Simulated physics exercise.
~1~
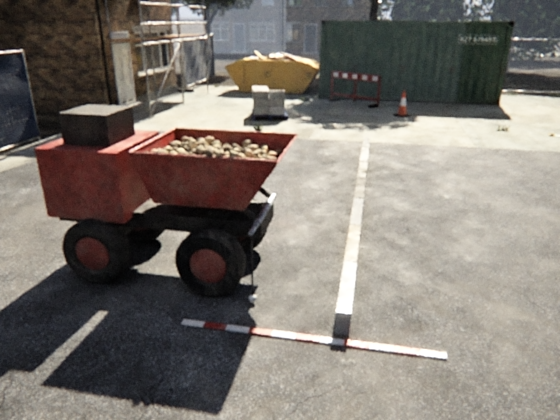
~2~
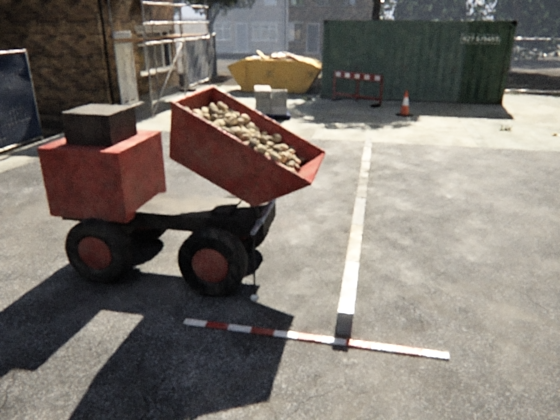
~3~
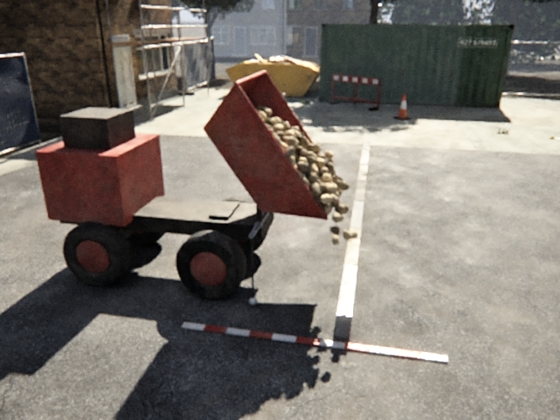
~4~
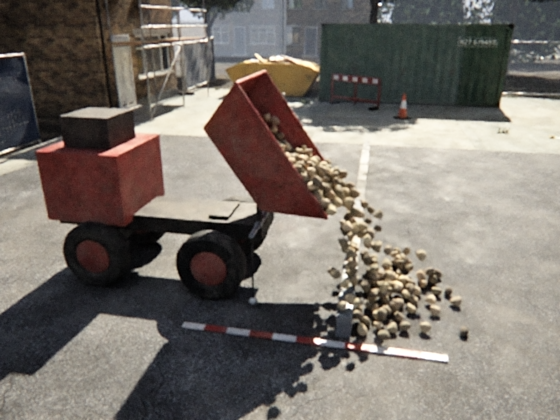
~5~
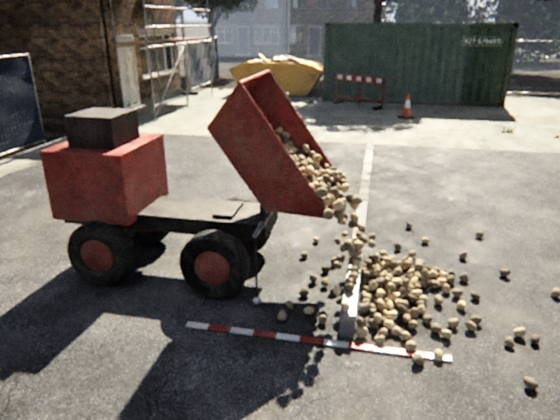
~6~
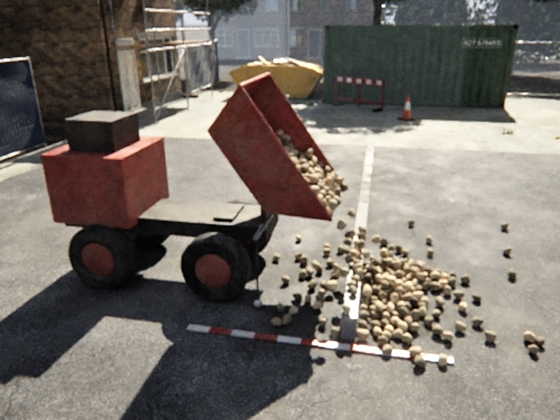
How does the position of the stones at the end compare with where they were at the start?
At the start the stones are all heaped in the level red skip. By the end many lie scattered on the ground to the right, on both sides of the pale kerb, while others remain in the tilted skip.
